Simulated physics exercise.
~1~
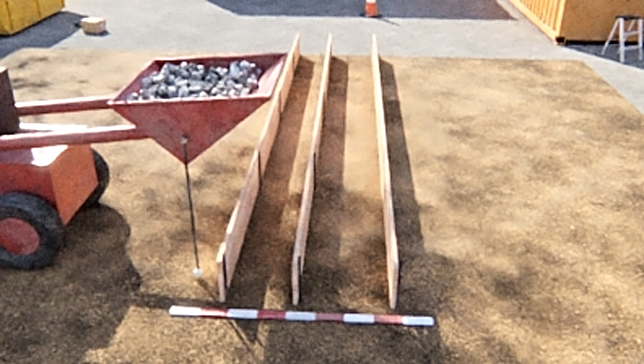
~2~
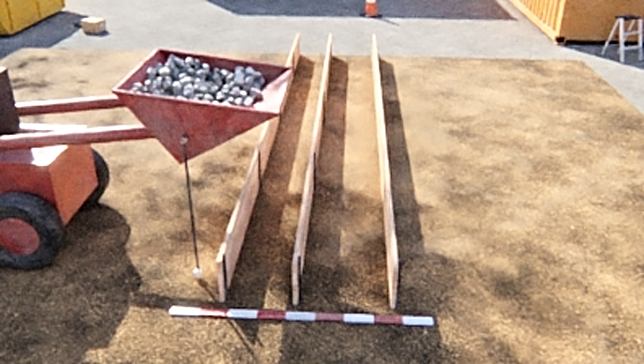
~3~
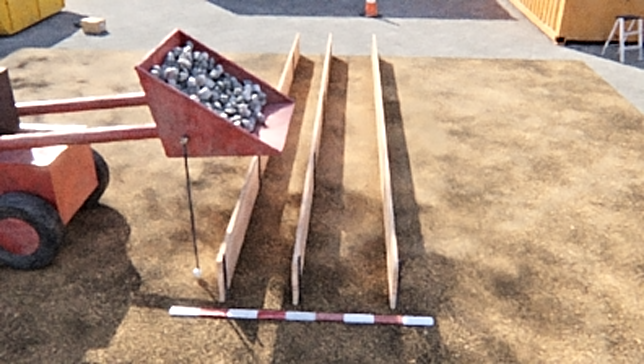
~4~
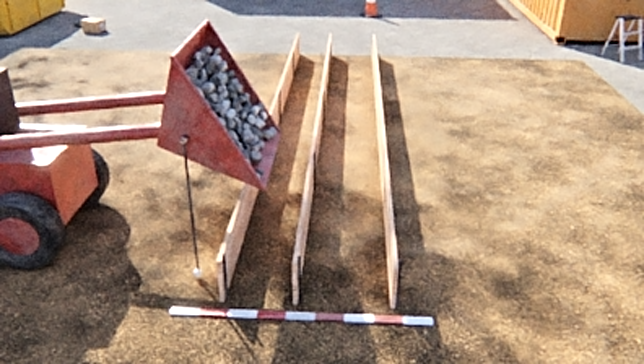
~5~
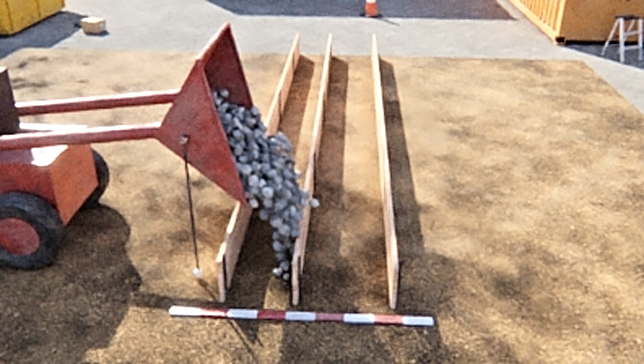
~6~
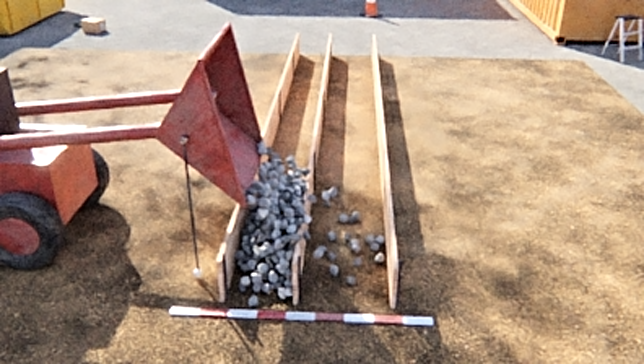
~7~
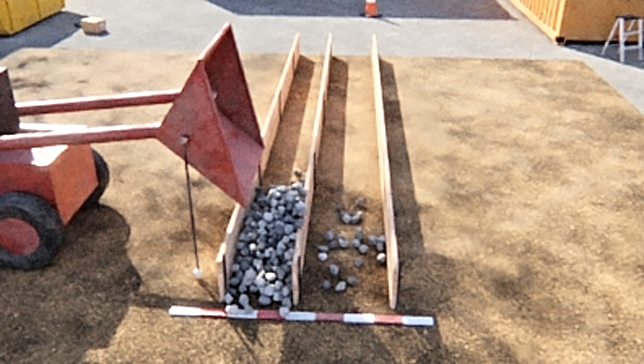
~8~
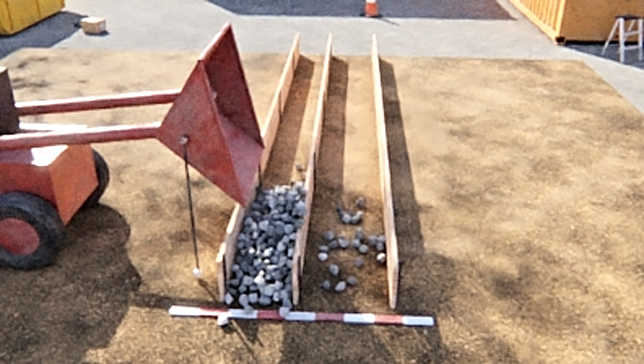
A red loader bucket heaped with grey stones hangs at the left beside three long wooden planks standing on brown ground, with a red and white striped staff lying in front. The bucket tips steadily to the right, and the stones stay inside at first, shifting toward its lower lip. As it steepens, they pour out in a thick stream between the left and middle planks. A few spill over the middle plank and scatter in the next bay. The bucket stops, tilted and empty, with most stones piled in the near bay, some reaching the staff.
